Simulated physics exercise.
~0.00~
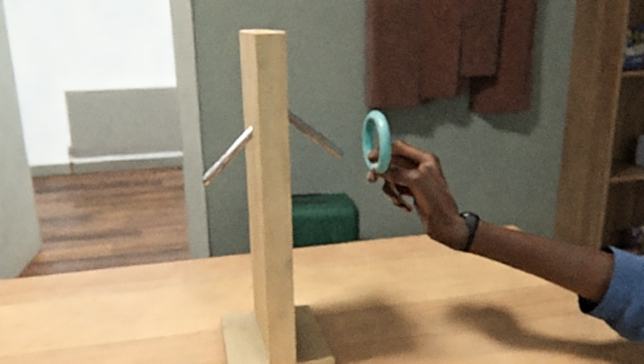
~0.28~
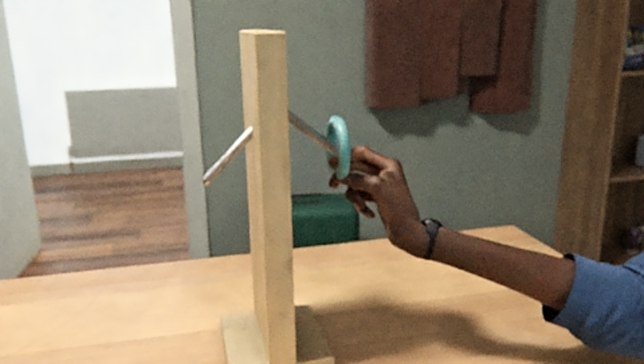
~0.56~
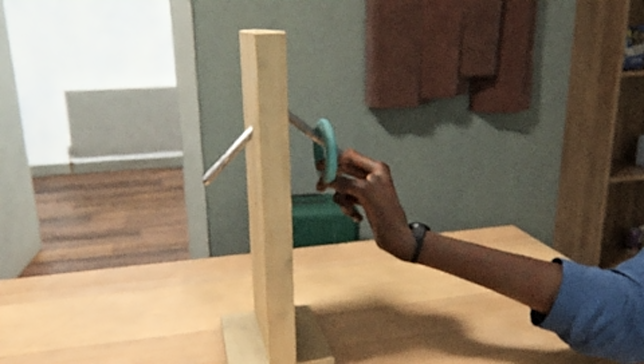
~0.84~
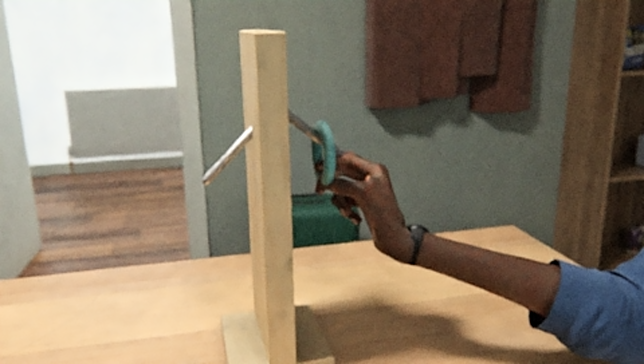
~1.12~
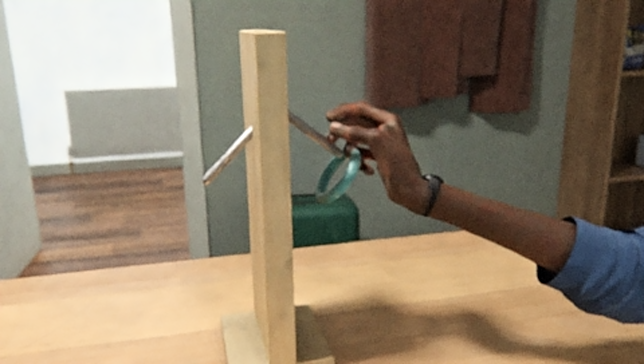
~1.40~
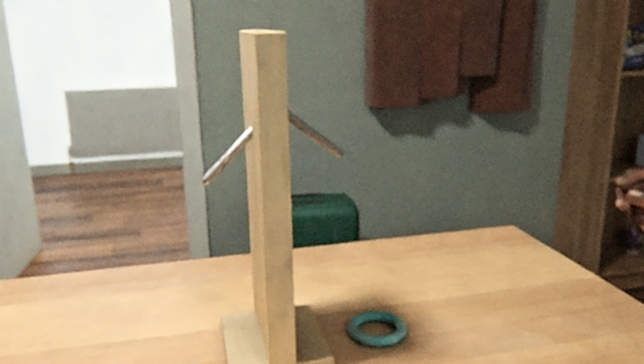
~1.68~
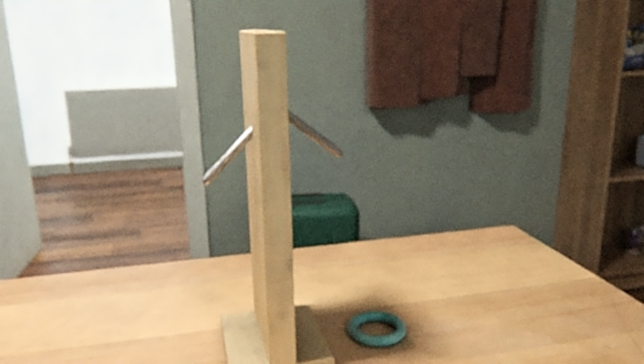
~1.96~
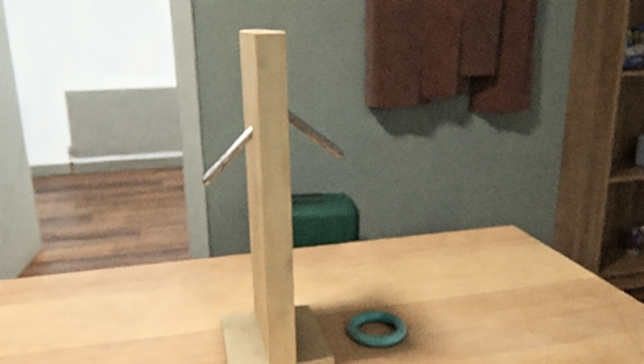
At a wooden table, a hand hanging a turquoise ring on a stand's downward-sloping right peg, the ring slipping off onto the tabletop.
